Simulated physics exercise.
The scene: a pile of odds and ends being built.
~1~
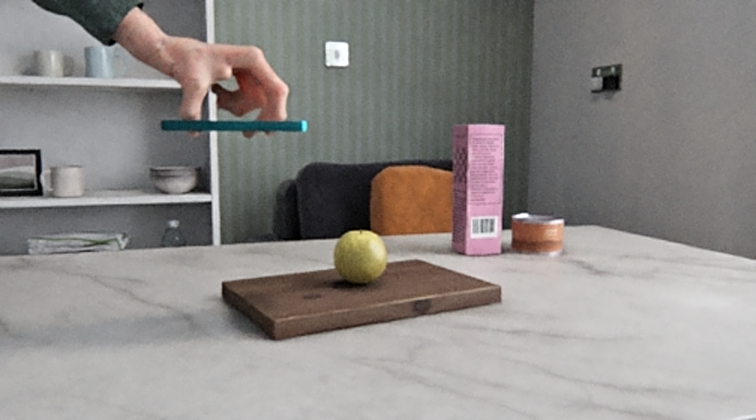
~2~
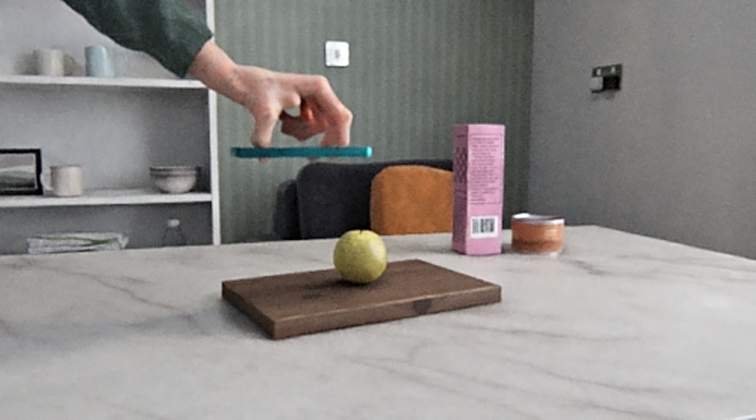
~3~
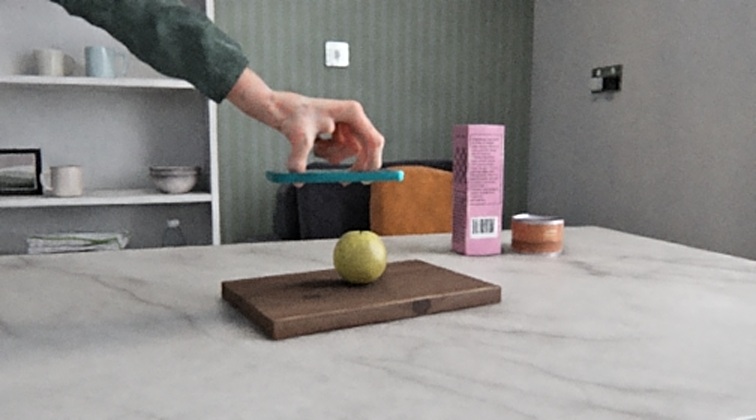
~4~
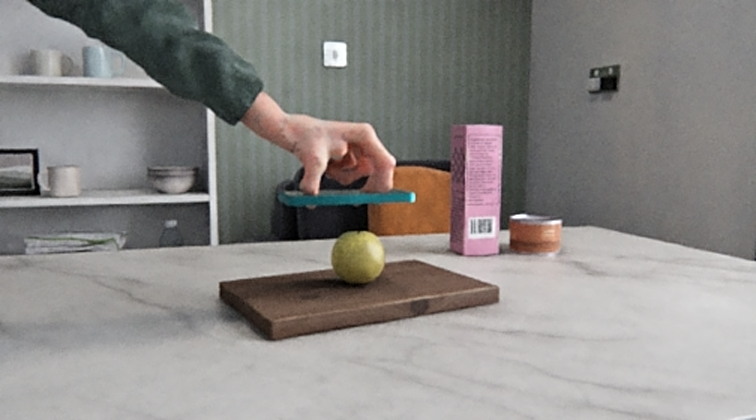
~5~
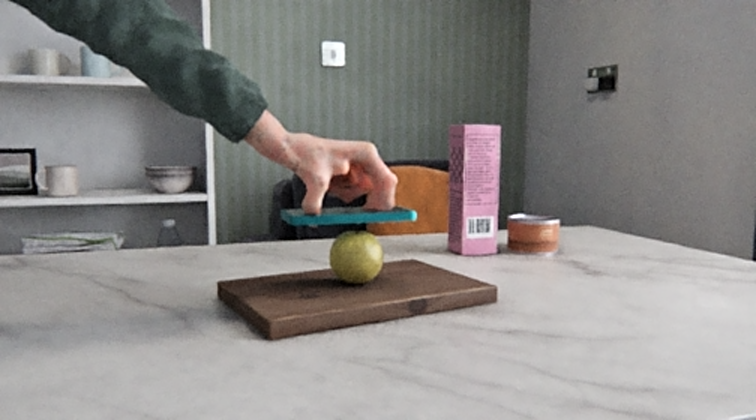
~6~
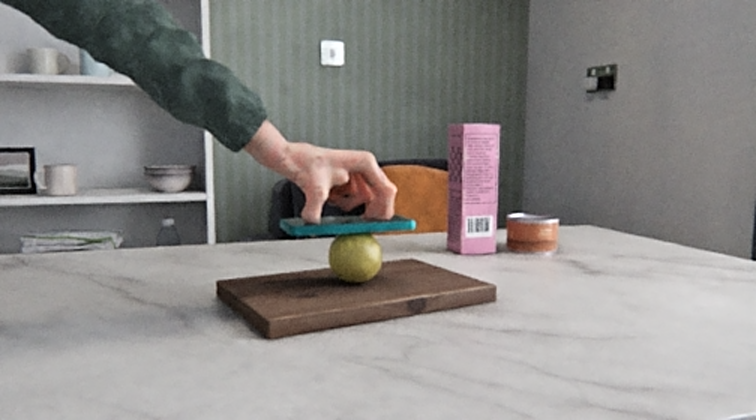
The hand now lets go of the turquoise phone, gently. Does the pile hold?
Here the pile gives way.
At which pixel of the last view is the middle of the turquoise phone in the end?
At about (243, 287).
Then, 0.40 s later than the last frame, turquoise phone tilted by 34° near (321, 244).
Then, 0.60 s later than the last frame, turquoise phone now fallen.
Then, 0.70 s later than the last frame, things are still on the move.
Then, 2.20 s later than the last frame, nothing new.
When it is over, fallen, turquoise phone; the other 4 as before. End places, in pixels of the last picture, turquoise phone near (243, 287). The pile loses its balance.
